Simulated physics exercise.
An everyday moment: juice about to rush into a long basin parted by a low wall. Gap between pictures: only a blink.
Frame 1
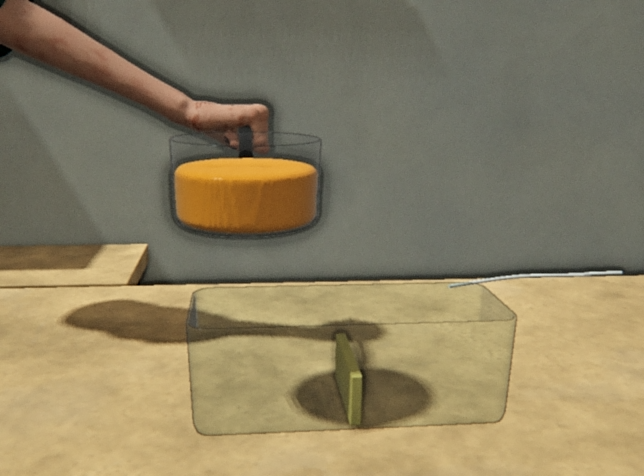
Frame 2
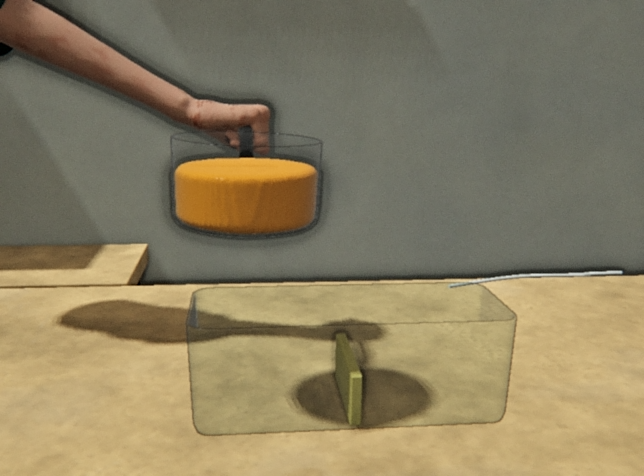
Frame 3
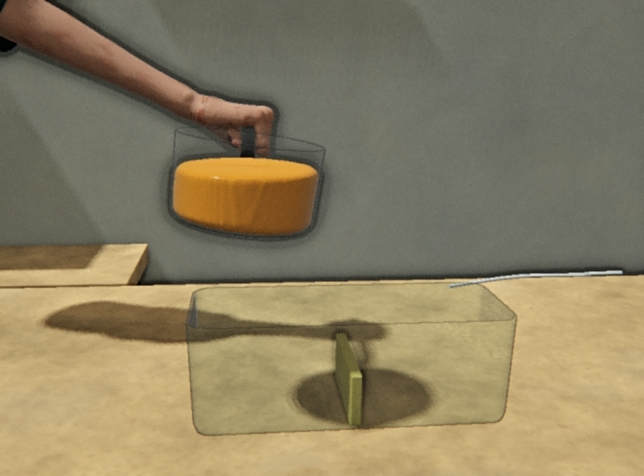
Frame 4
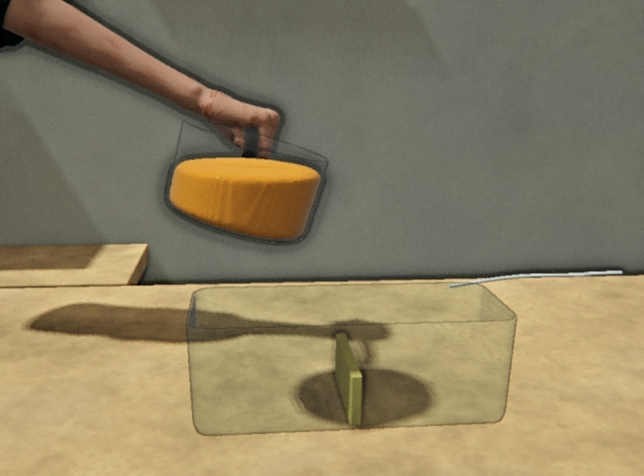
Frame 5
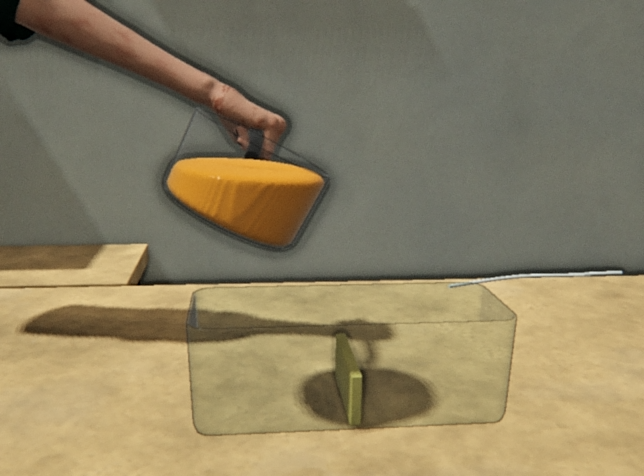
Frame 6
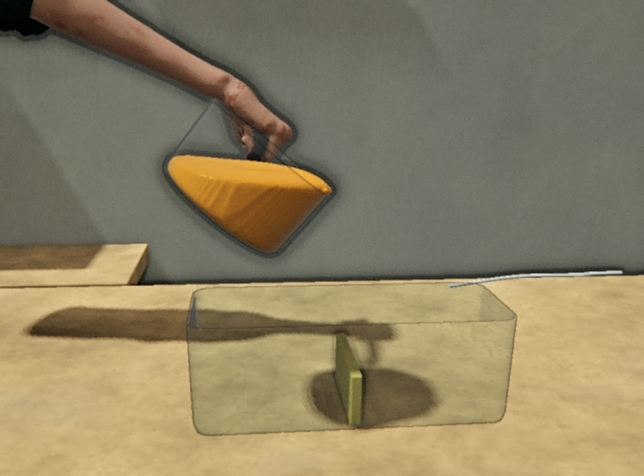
Against a plain grey wall, a hand held a clear container of orange juice above a long see-through basin with a low divider, then steadily tilted it to the right until the juice reached its edge.
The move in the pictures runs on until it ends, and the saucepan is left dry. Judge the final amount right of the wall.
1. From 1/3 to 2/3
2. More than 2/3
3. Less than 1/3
From 1/3 to 2/3.
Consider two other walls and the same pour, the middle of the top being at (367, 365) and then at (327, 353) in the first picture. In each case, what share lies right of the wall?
Around 25 percent in try one and around 70 percent in try two.
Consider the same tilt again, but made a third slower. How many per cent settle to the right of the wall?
Close to 55 in a hundred.
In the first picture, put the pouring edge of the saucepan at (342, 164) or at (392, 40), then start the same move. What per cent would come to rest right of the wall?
The first start yields 60 per cent, the second 80 per cent.
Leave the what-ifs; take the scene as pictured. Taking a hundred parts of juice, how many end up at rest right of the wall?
Near 45 %.
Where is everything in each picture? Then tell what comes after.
Tilt 0°; pouring edge (320, 141); surface from (175, 168) to (316, 167); the long basin's rim runs from (191, 309) to (499, 301); the wall's top is at (348, 355), in the first picture.
Tilt 2°; pouring edge (321, 143); surface from (176, 167) to (316, 168), in the second picture.
Tilt 7°; pouring edge (324, 150); surface from (177, 166) to (318, 170), in the third picture.
Tilt 16°; pouring edge (327, 162); surface from (176, 166) to (320, 172), in the fourth picture.
Tilt 27°; pouring edge (328, 177); surface from (175, 165) to (324, 176), in the fifth picture.
Tilt 40°; pouring edge (326, 195); surface from (169, 159) to (326, 185); 1 per cent is over the edge, in the sixth picture.
A moment on, the saucepan is tipped right over and 27 per cent is still to pour, 5 is left of the wall and 24 right of it.
Next, the saucepan is tipped right over and 6 per cent is still to pour, 41 is left of the wall and 45 right of it.
Then the saucepan is tipped right over and 1 per cent is still to pour, 43 is left of the wall and 39 right of it.
Later the saucepan is tipped right over and 0 per cent is still to pour, 54 is left of the wall and 42 right of it.
At rest 54 per cent lies left of the wall, 43 right of it and 3 outside.
